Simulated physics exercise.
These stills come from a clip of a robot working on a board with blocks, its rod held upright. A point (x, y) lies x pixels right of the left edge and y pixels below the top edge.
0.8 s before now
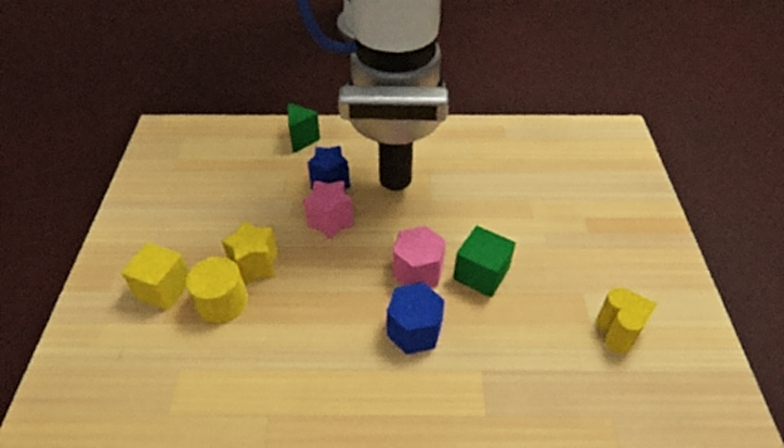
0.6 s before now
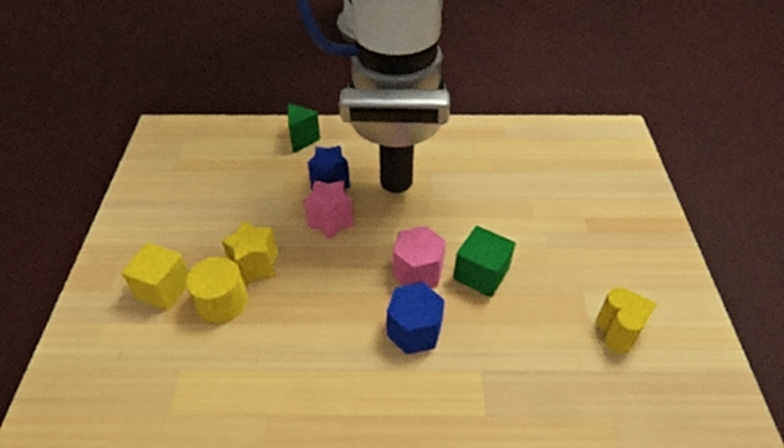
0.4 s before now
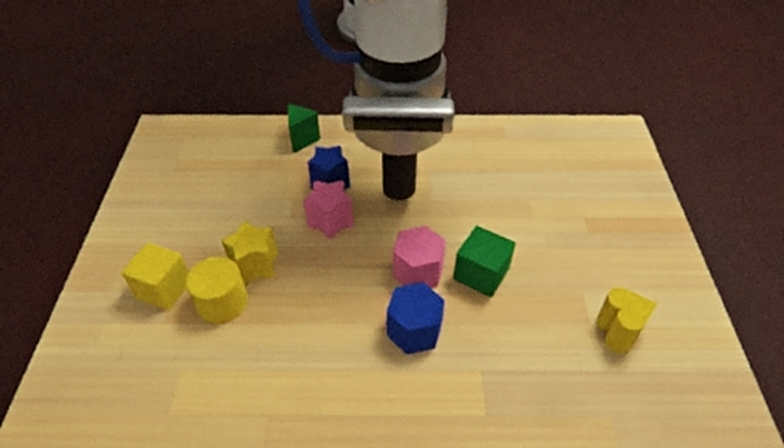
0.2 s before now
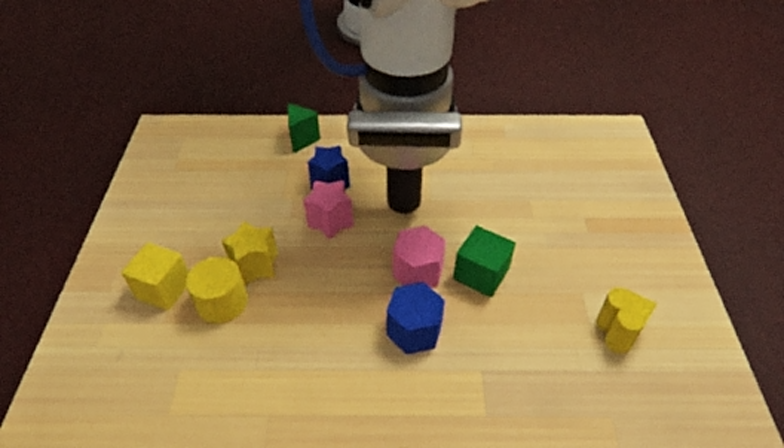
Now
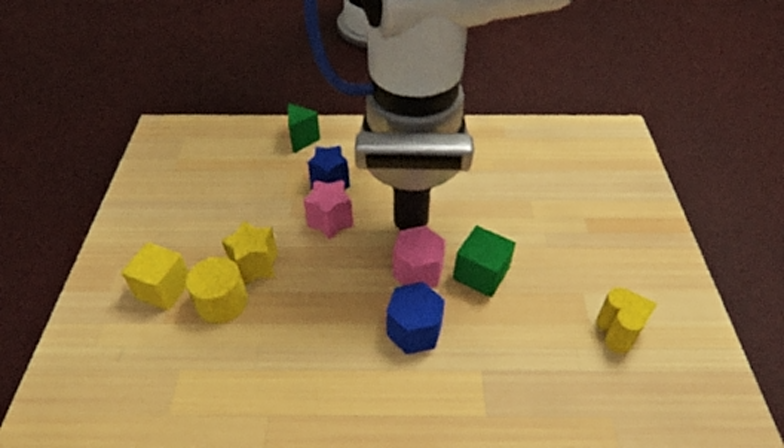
A grey and white robot arm with a dark rod reaches over the far edge of a pale wooden board, seen from above and in front against a dark background. Yellow blocks sit at left and right, a green triangular block, blue star and pink star at upper left, and pink and blue hexagonal blocks beside a green cube near the centre. The rod moves slowly toward the viewer and slightly right, nearing the pink hexagonal block, while the blocks and camera stay still.
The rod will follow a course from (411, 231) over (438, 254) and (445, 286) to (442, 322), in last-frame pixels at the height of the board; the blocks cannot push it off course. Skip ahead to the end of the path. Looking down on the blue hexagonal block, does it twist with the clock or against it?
From overhead, anticlockwise.
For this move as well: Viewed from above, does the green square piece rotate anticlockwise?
I believe so.
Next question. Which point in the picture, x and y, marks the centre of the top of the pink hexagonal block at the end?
Near (397, 297).
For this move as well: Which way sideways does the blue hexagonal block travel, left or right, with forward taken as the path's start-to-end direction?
Its sideways move is to the right.
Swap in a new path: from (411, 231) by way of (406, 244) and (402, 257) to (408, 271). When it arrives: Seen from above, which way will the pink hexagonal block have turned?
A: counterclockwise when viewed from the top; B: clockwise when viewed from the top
Correct choice: A.
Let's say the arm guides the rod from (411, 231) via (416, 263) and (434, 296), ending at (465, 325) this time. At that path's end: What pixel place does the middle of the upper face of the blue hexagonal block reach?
In the picture, that point is around (407, 372).
On the path given first. One third of the way, rod (440, 244); pink hexagonal block (424, 258), turned 40° clockwise.
Two thirds of the way, rod (446, 277); blue hexagonal block (400, 331), turned 35° anticlockwise; pink hexagonal block (413, 286), turned 80° clockwise; green square piece (492, 253), turned 20° anticlockwise.
At the end, rod (443, 312); pink star-shaped block not moved; blue hexagonal block (391, 346), turned 35° anticlockwise; pink hexagonal block (397, 297), turned 100° clockwise; green square piece (492, 253), turned 25° anticlockwise.
